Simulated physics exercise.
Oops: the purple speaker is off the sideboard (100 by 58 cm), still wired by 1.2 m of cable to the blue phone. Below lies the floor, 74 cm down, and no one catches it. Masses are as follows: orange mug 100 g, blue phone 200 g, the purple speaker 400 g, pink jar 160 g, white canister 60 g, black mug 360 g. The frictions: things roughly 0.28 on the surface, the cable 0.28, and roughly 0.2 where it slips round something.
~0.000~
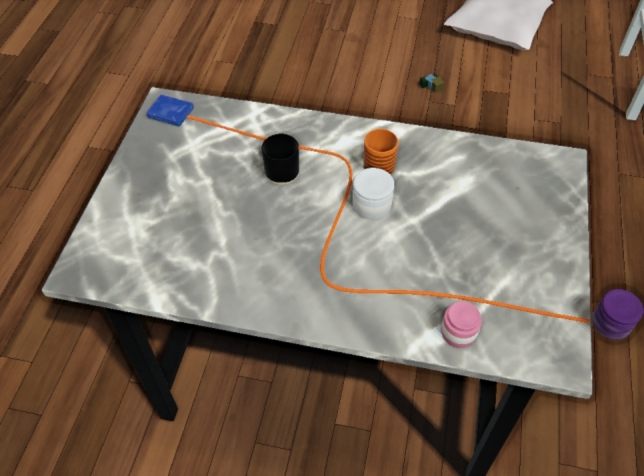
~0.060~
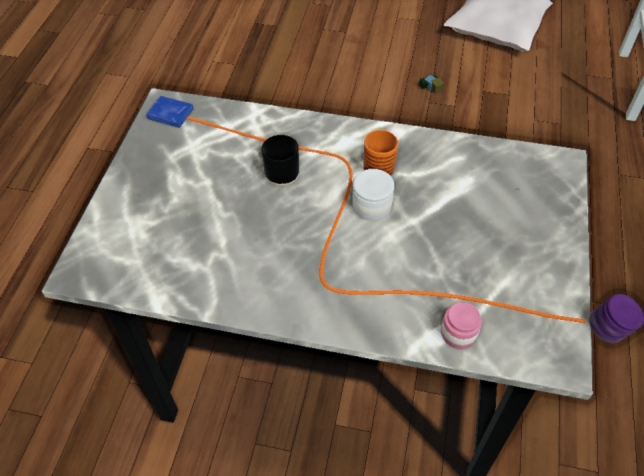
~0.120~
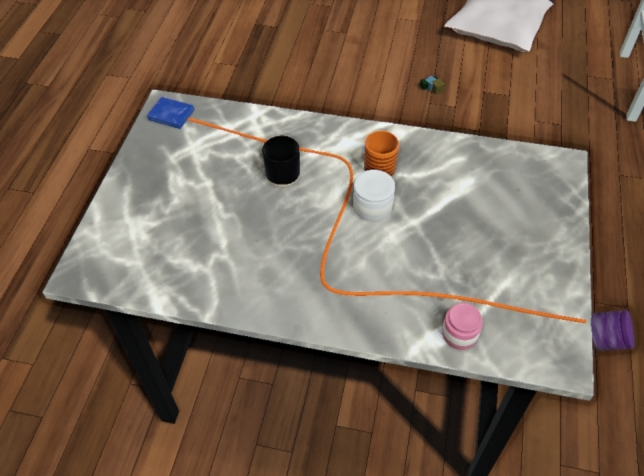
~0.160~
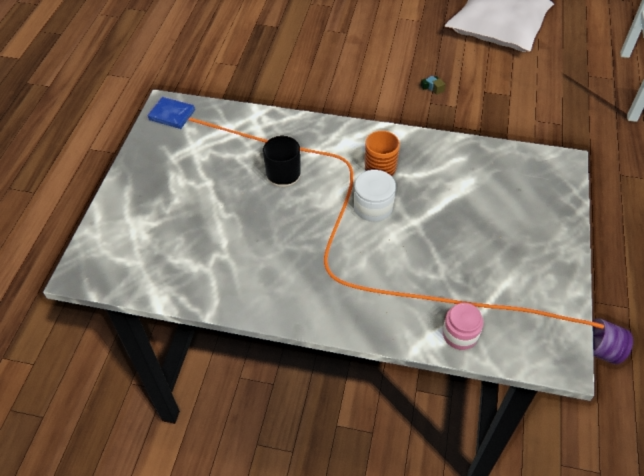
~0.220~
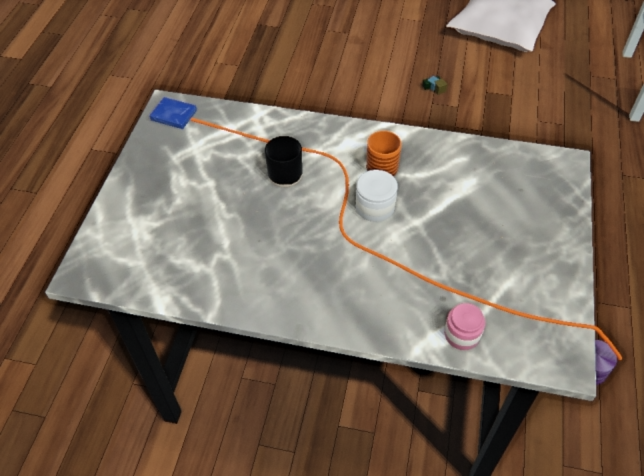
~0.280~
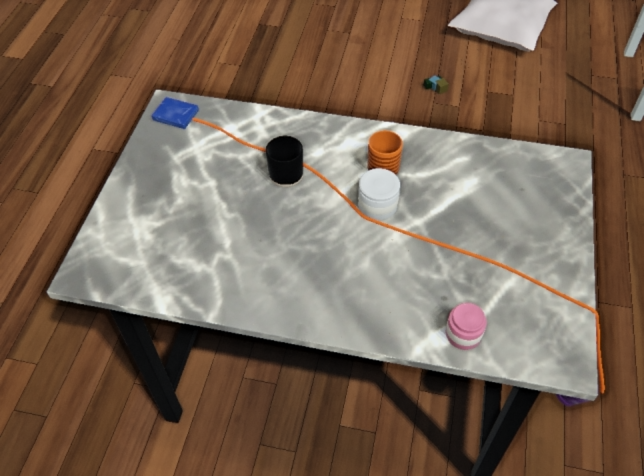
A grey marbled table with black legs stands on a wooden plank floor, seen from above at an angle by a nearly still camera. A blue device at the back left trails an orange cord past black, orange and white containers and a pink jar to a purple object beyond the right edge. The purple object tips and drops below the tabletop, pulling the cord's curves straighter while the containers stay put.
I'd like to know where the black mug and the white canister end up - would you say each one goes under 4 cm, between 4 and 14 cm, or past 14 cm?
I'd say the black mug goes between 4 and 14 cm, the white canister goes past 14 cm.
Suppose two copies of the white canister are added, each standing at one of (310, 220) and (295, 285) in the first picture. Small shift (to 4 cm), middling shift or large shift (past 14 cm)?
Shift 1: Minor. Shift 2: Minor.
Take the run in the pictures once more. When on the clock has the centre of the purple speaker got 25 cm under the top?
Estimate: About 0.30 s.
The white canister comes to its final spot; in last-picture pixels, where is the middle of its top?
Near (454, 150).
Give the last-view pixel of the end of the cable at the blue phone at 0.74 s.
Roughly (376, 181).
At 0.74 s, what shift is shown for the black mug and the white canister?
Measured: Black mug at 6 cm, white canister at 15 cm.
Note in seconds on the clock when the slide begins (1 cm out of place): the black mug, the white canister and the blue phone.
Black mug: 0.48 s; white canister: 0.30 s; blue phone: 0.30 s.
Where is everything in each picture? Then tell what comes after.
The first picture shows shows, black mug (280, 147); white canister (374, 182); cable runs through (525, 309) (393, 292) (330, 236) (341, 157) (239, 132).
The second picture shows shows, purple speaker (622, 310); cable runs through (522, 310) (330, 237) (239, 133).
The third picture shows shows, purple speaker (613, 331); cable runs through (522, 310) (331, 238) (240, 134).
The fourth picture shows shows, purple speaker (607, 341); cable runs through (540, 313) (331, 238) (240, 134).
The fifth picture shows shows, purple speaker (594, 362); cable runs through (599, 331) (355, 244) (242, 134).
The sixth picture shows shows, black mug (284, 149); white canister (380, 183); cable runs through (542, 285) (419, 237) (331, 185) (239, 140).
By 0.5 s, the cable's tail end at (297, 164); white canister 15 cm off its start, black mug 3 cm off its start, blue phone 29 cm off its start.
By 0.7 s, the cable's tail end at (376, 181); white canister 17 cm off its start, black mug 6 cm off its start, blue phone 47 cm off its start.
By 1.0 s, the cable's tail end at (397, 187); white canister 18 cm off its start at (454, 150), black mug 6 cm off its start at (302, 167), blue phone 51 cm off its start at (388, 168).
By 1.2 s, the cable's tail end at (397, 187); white canister 18 cm off its start, black mug 6 cm off its start, blue phone 51 cm off its start.
By 2.4 s, the cable's tail end at (397, 187); white canister 18 cm off its start at (454, 150), black mug 6 cm off its start at (302, 167), blue phone 51 cm off its start at (388, 168), purple speaker over the edge.
